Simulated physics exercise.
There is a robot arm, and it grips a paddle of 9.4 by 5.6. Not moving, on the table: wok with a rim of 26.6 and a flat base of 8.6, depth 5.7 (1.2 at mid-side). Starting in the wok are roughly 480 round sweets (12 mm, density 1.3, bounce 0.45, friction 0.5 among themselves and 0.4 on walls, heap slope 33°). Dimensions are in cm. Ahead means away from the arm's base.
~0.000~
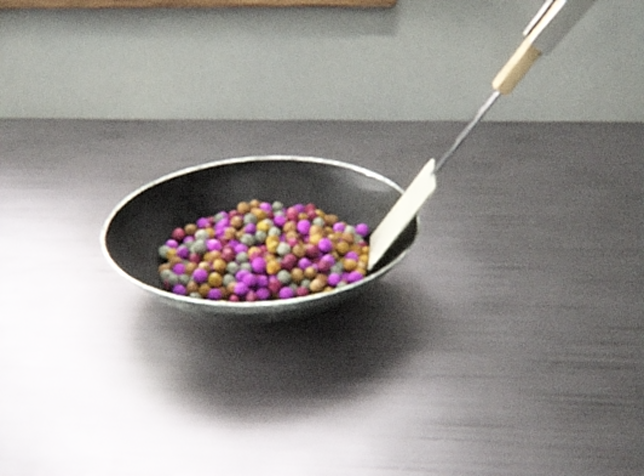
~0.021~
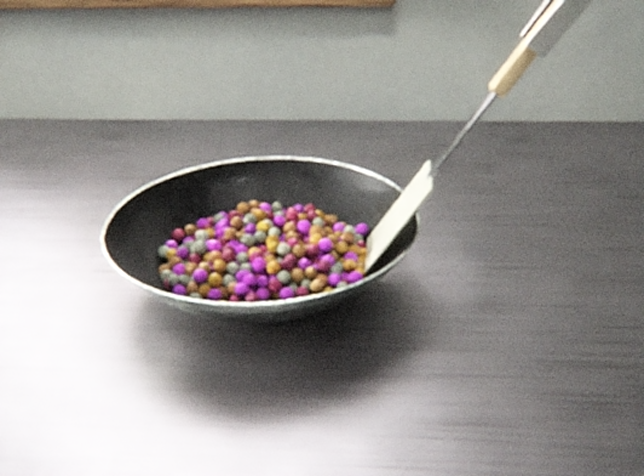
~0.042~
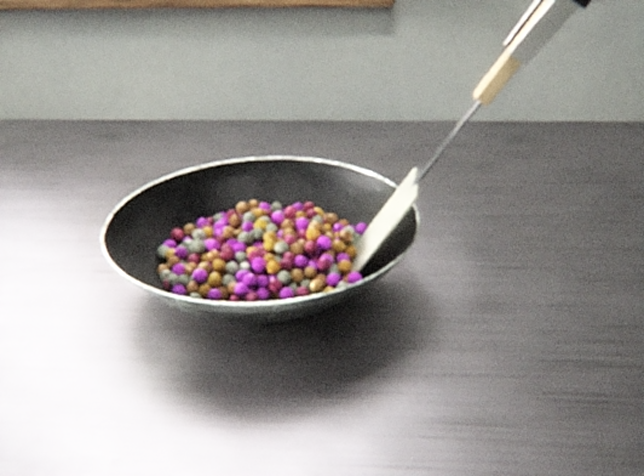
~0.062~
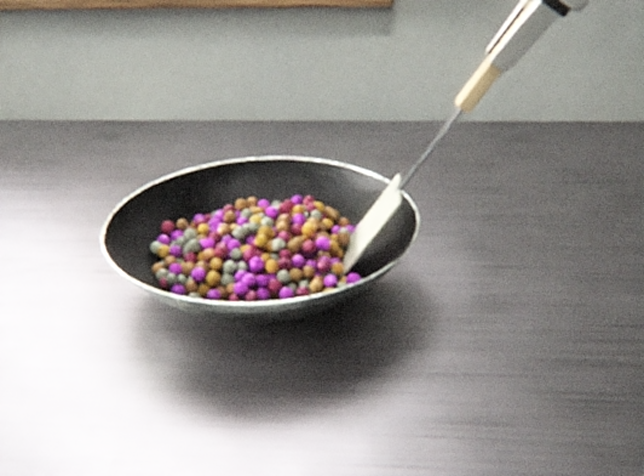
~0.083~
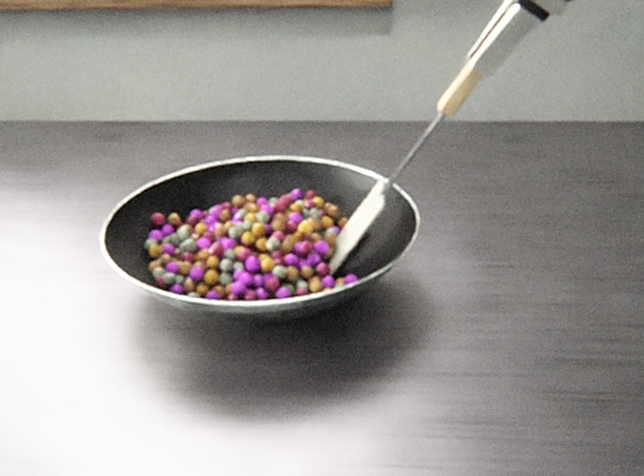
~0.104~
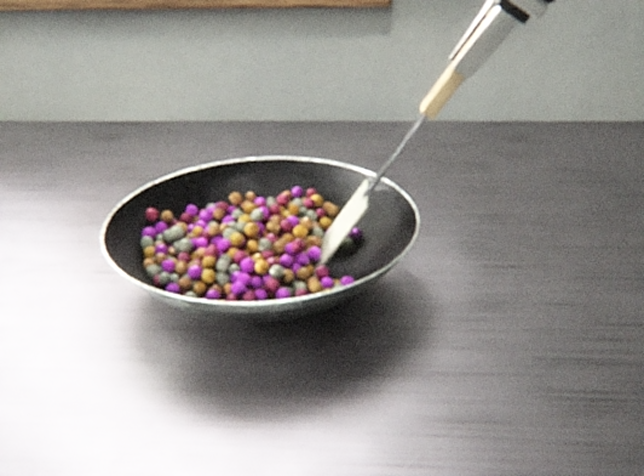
A robot arm pushes a pale paddle leftward through colourful round sweets in a black wok.
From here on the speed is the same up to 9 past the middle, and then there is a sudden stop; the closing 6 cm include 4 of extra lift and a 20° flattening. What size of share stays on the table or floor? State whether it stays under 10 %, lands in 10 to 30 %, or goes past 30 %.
It lands in 10 to 30 %.
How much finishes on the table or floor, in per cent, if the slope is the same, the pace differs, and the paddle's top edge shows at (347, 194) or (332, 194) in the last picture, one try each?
Respectively, around 20 and 25 per cent.
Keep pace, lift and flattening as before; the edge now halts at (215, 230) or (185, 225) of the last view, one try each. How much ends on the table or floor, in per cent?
Close to 0 and close to 5 per cent, respectively.
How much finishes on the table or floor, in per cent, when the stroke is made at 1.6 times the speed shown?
Near 30 in a hundred.
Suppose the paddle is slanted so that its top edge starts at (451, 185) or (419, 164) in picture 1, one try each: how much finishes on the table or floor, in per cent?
Roughly 15% and 15%.
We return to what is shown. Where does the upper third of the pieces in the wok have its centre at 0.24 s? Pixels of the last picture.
About pixel (179, 225).
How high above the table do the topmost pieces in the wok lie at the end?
Some 6.0 cm above the table.
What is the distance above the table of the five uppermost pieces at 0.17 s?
About 5 cm.
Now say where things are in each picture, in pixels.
The first frame shows the paddle top edge at (435, 172), sloping 56°; upper third of the load around (262, 246), from x 165 to 365, top at y 205; 478 in the wok.
The second frame shows the paddle top edge at (431, 174), sloping 56°; upper third of the load around (262, 247), from x 165 to 365, top at y 205.
The third frame shows the paddle top edge at (417, 182), sloping 56°; upper third of the load around (261, 244), from x 165 to 360, top at y 205.
The fourth frame shows the paddle top edge at (400, 188), sloping 56°; upper third of the load around (257, 240), from x 155 to 360, top at y 200.
The fifth frame shows the paddle top edge at (383, 192), sloping 56°; upper third of the load around (251, 239), from x 150 to 360, top at y 195.
The sixth frame shows the paddle top edge at (367, 193), sloping 56°; upper third of the load around (239, 239), from x 145 to 355, top at y 195; 478 in the wok.
After 0.17 s, sloping 56°, highest piece 6 above the table; 478 in the wok.
After 0.24 s, sloping 48°, highest piece 7 above the table; 478 in the wok.
After 0.48 s, sloping 36°, highest piece 8 above the table; 396 in the wok, 62 on the table or floor, 20 on the blade or in flight.
After 1.53 s, sloping 36°, highest piece 6 above the table; 396 in the wok, 82 on the table or floor.
In the end, 396 in the wok, 82 on the table or floor. That is 17 % on the table or floor.
